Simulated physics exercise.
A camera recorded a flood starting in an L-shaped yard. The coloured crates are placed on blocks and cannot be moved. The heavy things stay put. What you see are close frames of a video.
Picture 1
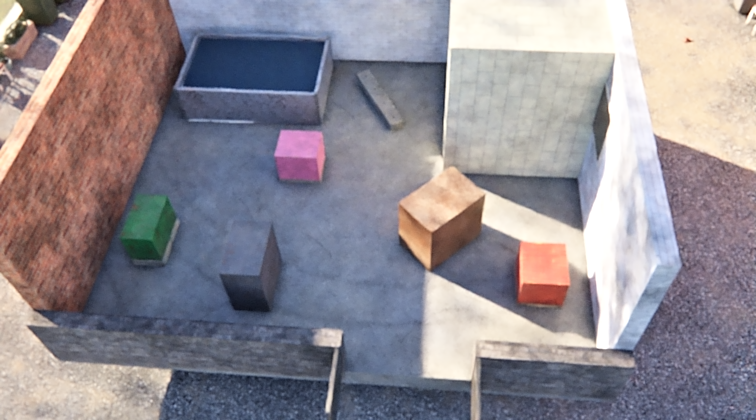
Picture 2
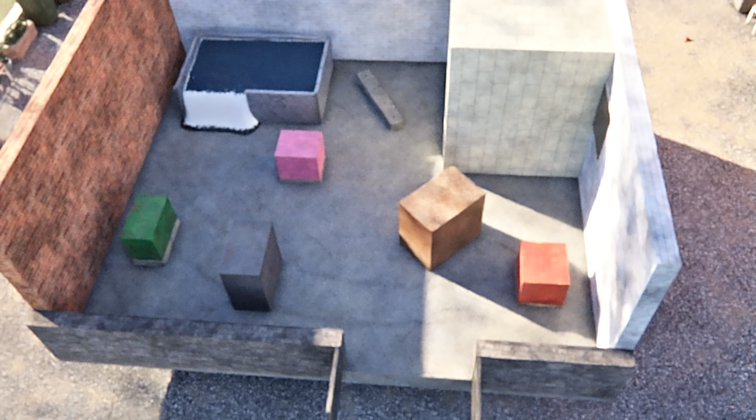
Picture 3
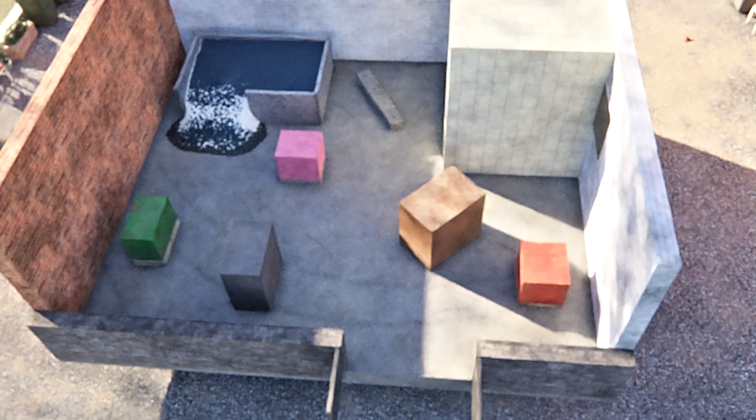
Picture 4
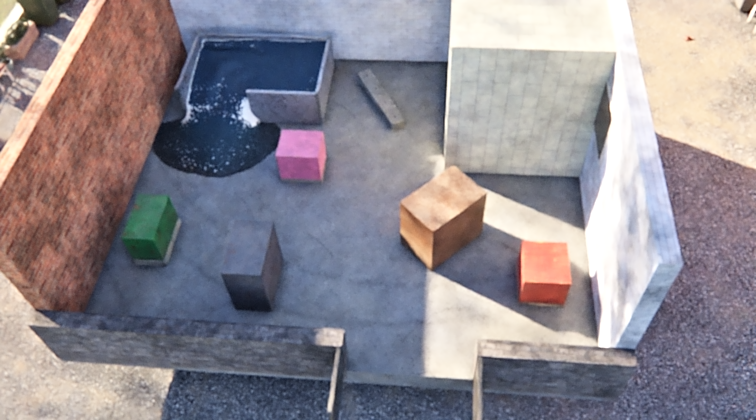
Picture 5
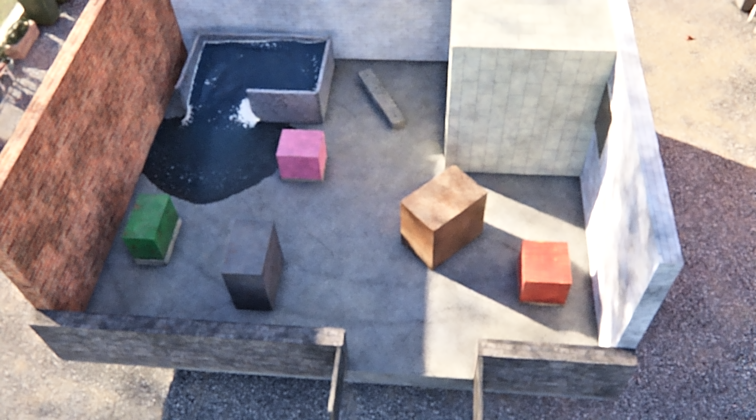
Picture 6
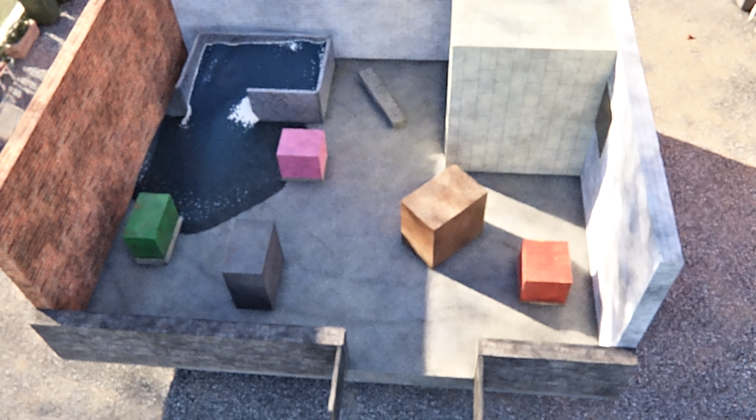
A walled concrete yard, L-shaped around a pale tiled block at the upper right, is seen from high above by a camera that stays practically still. A tank of dark water stands at the upper left, with pink, green, dark grey, brown and orange-red blocks spread across the floor and a brick wall at left. Water bursts white from the tank's front left side, then spreads as a dark, foam-flecked pool toward the viewer, reaching the brick wall and the green block.
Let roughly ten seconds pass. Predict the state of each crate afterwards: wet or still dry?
One by one: As for the green crate it's moistened by the water; as for the pink crate it's moistened by the water; as for the red crate it's moistened by the water.
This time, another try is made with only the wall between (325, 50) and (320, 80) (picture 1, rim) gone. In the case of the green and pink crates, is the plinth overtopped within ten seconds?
Green: Not reached; pink: Not reached.
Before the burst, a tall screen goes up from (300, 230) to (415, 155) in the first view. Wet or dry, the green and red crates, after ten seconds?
Green: Flooded; red: Flooded.
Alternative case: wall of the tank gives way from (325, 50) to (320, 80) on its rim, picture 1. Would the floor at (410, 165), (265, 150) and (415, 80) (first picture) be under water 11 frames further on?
In order: Swamped, spared, swamped.
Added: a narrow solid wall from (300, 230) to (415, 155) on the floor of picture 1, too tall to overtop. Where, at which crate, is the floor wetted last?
I'd go with the crate marked red.
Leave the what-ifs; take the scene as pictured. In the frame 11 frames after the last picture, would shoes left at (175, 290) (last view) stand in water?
Result for the point: Waterlogged.
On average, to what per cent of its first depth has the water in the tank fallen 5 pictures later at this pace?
Somewhere around 62 %, give or take.
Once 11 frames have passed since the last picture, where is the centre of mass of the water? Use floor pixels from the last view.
I reckon somewhere around (221, 158).
A moment on, water covers 25 % of the floor; the green crate water round its plinth, the pink crate water round its plinth, the red crate not reached.
Next, water covers 35 % of the floor; the green crate water round its plinth, the pink crate water round its plinth, the red crate not reached.
Then, water covers 50 % of the floor; the green crate water round its plinth, the pink crate water round its plinth, the red crate not reached.
Later, water covers 75 % of the floor; the green crate water round its plinth, the pink crate water round its plinth, the red crate water round its plinth.
In the end, water covers 100 % of the floor; the green crate was topped, the pink crate was topped, the red crate was topped.
